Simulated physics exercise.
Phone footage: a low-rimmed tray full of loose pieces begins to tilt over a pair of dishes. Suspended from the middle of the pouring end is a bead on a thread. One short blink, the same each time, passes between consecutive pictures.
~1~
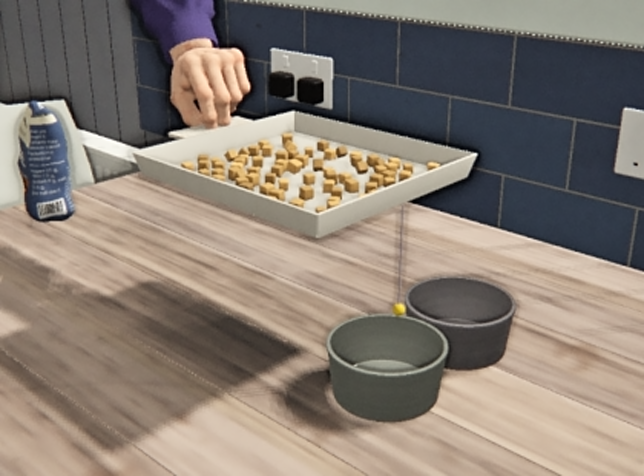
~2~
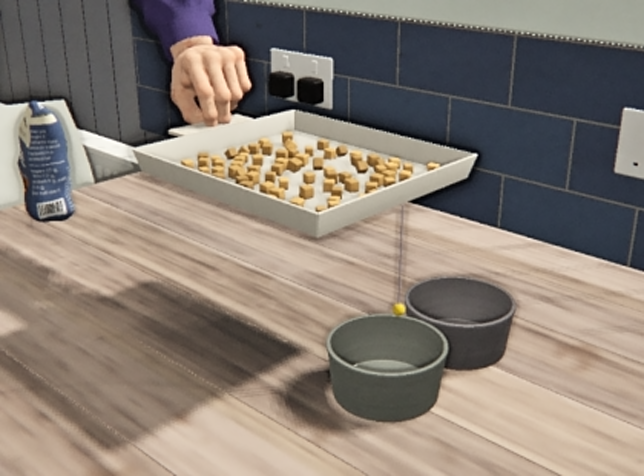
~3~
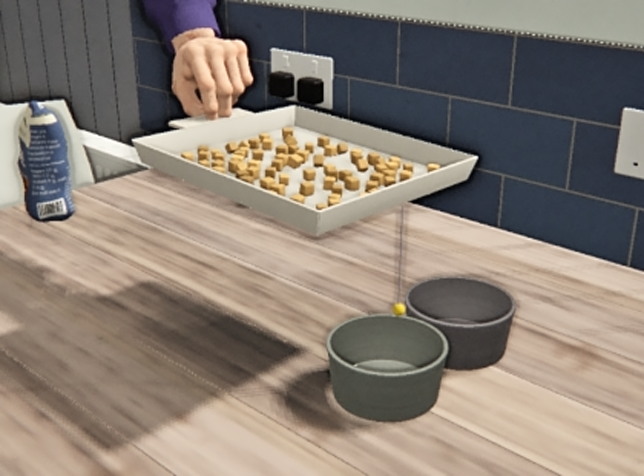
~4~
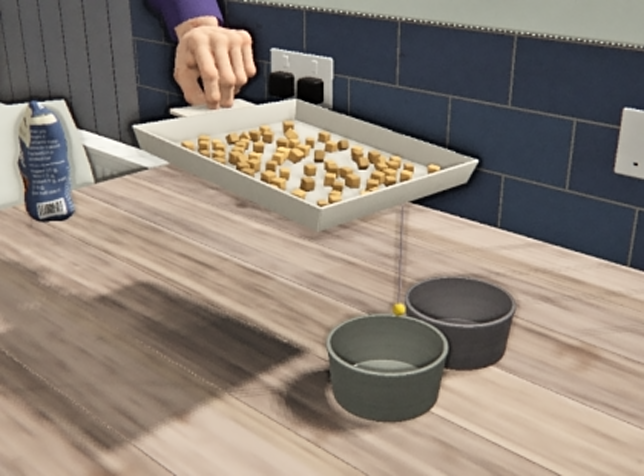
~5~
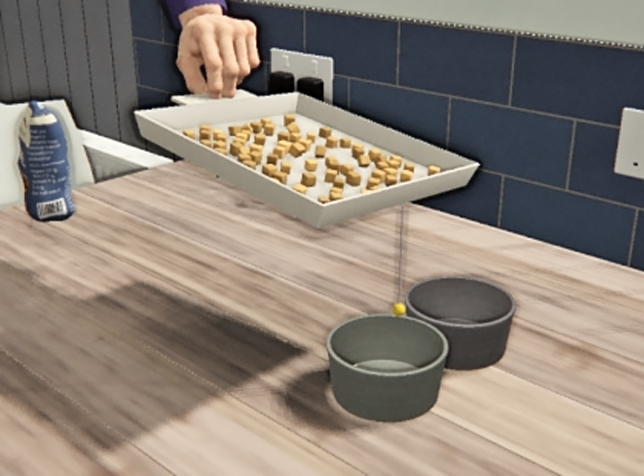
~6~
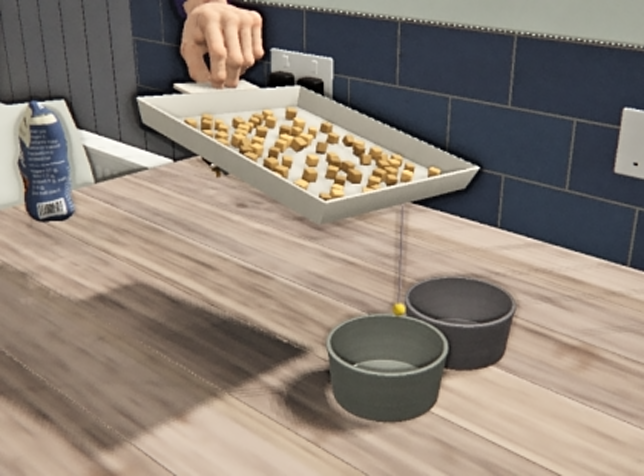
On a wooden kitchen counter against dark blue tiles, a hand holds a shallow pale tray of small tan cubes above two round dishes, with a yellow bead hanging nearby. The hand rises slightly, tilting the tray a little toward the right, and the cubes shift slightly while the dishes stay still.
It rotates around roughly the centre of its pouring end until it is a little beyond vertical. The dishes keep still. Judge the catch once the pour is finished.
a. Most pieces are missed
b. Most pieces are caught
(b) Most pieces are caught.
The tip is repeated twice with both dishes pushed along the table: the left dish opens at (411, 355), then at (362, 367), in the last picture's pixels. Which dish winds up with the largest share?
Trial one goes to the one to the right, trial two to the one to the right.
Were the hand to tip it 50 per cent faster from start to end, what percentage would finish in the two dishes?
Roughly 80 percent, give or take.
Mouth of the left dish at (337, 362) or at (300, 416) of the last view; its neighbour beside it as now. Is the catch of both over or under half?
For the two tries in order: Not as much as half, not as much as half.
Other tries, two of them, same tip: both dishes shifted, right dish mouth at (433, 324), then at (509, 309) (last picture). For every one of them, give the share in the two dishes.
The first try yields 30% and the second yields 50%.
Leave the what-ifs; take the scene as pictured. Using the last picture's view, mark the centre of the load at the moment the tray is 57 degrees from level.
Look about (409, 170) in the last picture.
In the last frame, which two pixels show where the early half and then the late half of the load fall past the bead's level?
First roughly (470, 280), then roughly (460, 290).
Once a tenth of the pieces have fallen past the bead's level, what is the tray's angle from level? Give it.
Close to 105 degrees, I reckon.
Shortly afterwards, tray tipped steeply; the whole lot on the tray.
Next, tray tipped right over; all but a few on the tray; only a few in the right dish.
Some moments later, tray tipped past a quarter turn; near two thirds in the right dish; near a third outside both.
In the end, tray tipped past a quarter turn; none at all in the left dish; near two thirds in the right dish; near a third outside both.
